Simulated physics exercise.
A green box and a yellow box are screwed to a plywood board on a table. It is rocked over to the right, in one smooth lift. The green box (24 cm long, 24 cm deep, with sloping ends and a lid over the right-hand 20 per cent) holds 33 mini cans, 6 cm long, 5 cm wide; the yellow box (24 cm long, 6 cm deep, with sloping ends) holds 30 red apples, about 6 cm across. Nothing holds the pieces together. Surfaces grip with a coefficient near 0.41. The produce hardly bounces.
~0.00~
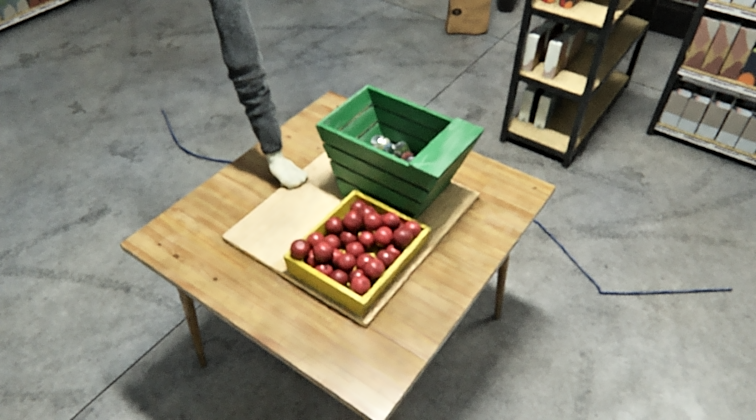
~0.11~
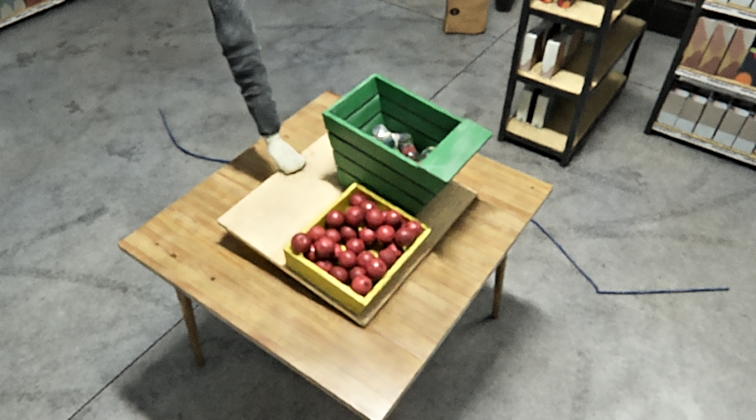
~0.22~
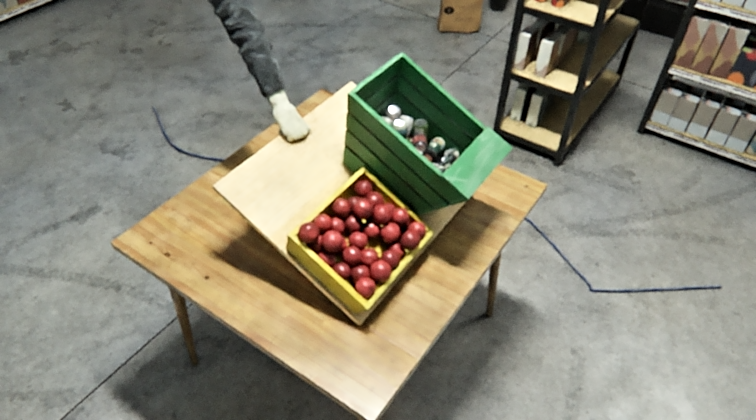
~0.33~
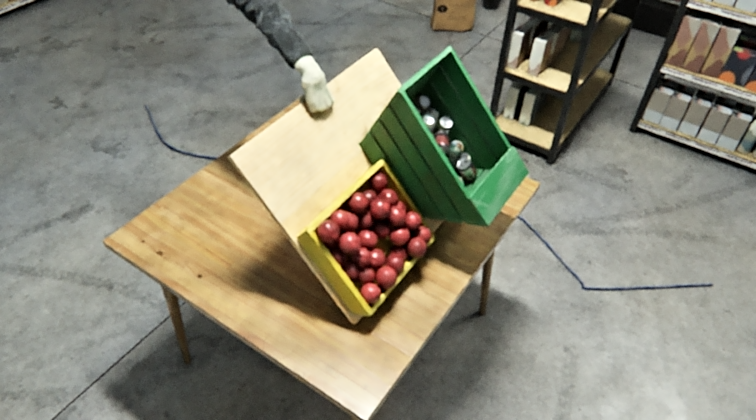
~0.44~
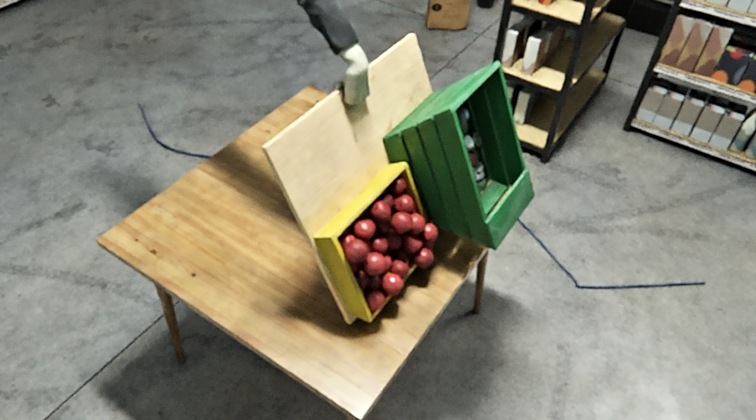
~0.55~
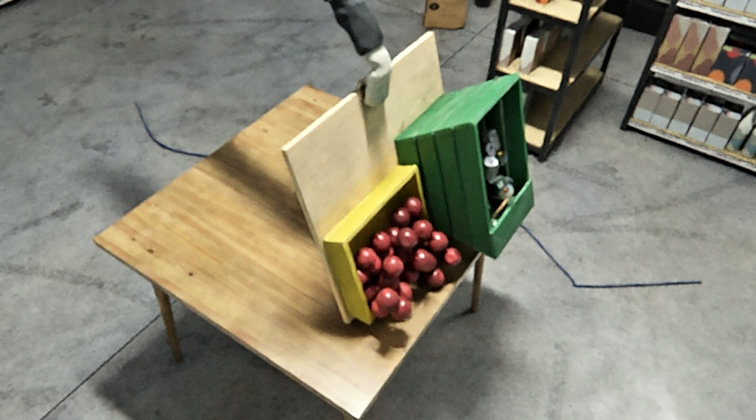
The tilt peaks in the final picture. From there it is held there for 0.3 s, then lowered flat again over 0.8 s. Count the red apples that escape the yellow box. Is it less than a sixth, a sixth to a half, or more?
Out of the yellow box go upwards of half of the red apples.
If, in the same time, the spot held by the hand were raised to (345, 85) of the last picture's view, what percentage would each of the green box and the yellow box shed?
Then green box 10, yellow box 50 per cent.
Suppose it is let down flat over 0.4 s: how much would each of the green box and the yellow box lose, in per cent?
In that case green box 20, yellow box 60 per cent.
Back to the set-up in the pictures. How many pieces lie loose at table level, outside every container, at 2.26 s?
About 6.
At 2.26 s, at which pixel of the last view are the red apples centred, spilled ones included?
Near (431, 296).
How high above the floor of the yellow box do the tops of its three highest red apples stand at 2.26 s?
Roughly 6 cm high.
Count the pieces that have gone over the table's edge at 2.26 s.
About 18.
After 0.82 s, tilt 73°; green box 30 in, 3 out and yellow box 12 in, 18 out.
After 1.16 s, tilt 49°; green box 29 in, 4 out and yellow box 11 in, 19 out.
After 1.64 s, tilt 0°; green box 29 in, 4 out and yellow box 10 in, 20 out.
When it is over (at 2.26 s), green box 29 in, 4 out and yellow box 10 in, 20 out. Asked share, 20 of 30, 67 per cent.
